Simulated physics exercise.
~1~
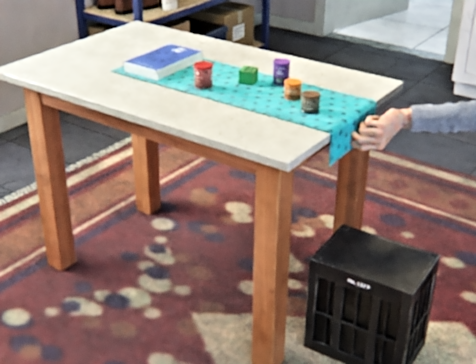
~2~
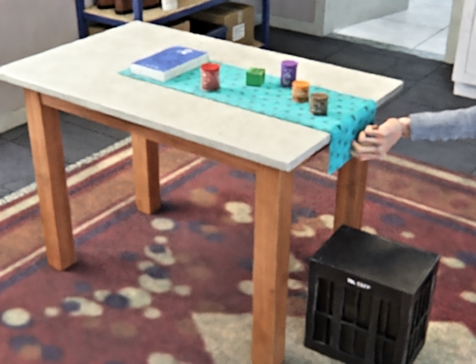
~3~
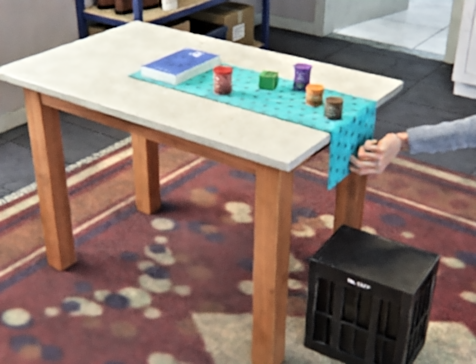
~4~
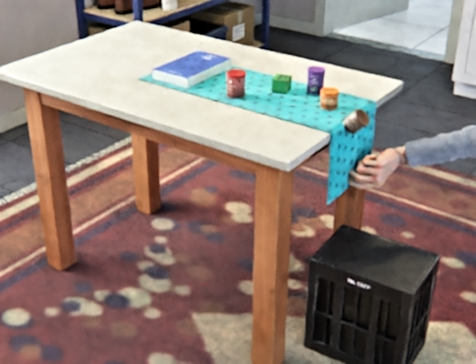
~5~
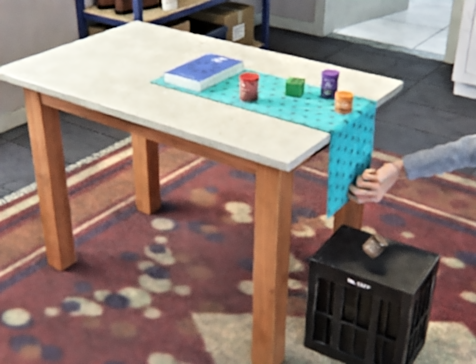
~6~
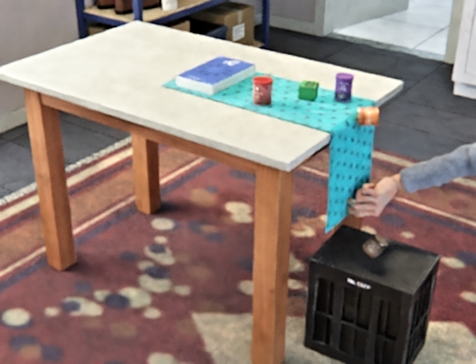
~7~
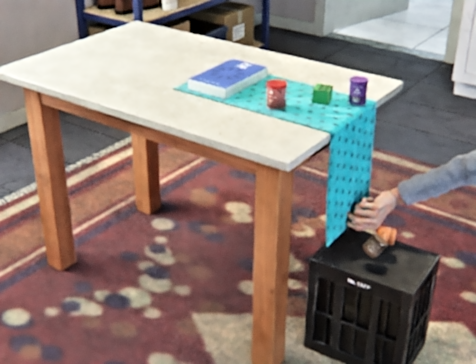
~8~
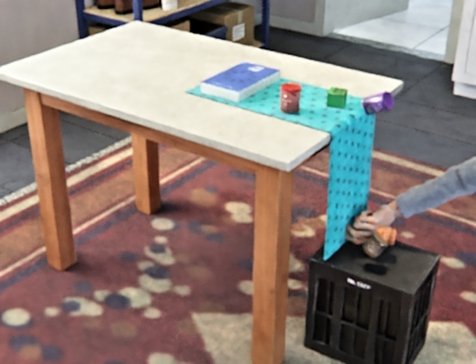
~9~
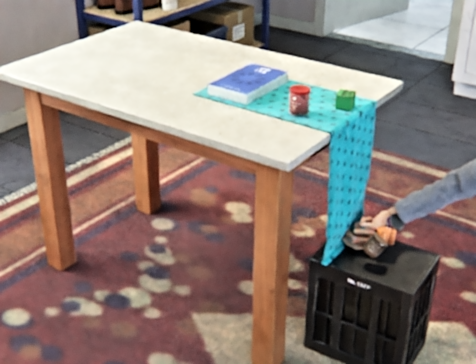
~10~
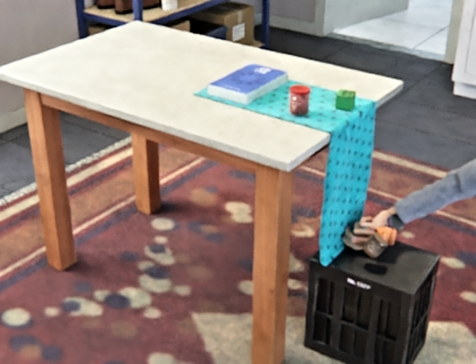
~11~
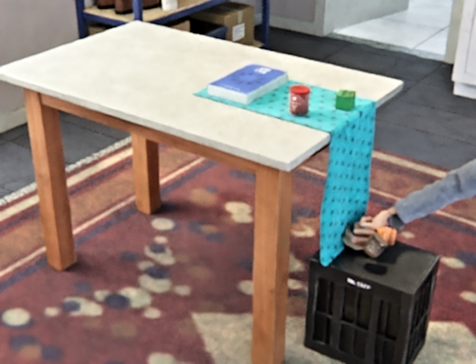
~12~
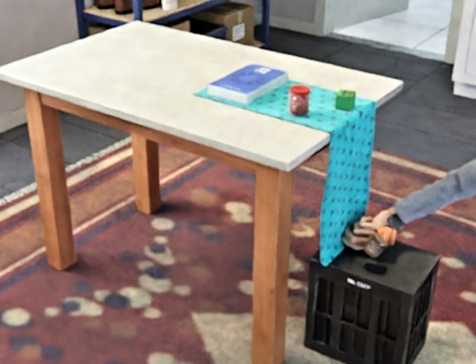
The clip shows a hand pulling a turquoise cloth down over a table's right edge toward a black crate, carrying a brown pot, an orange pot and a purple can off in turn. The hand stops at the crate, leaving the book, red jar and green cube on the table.
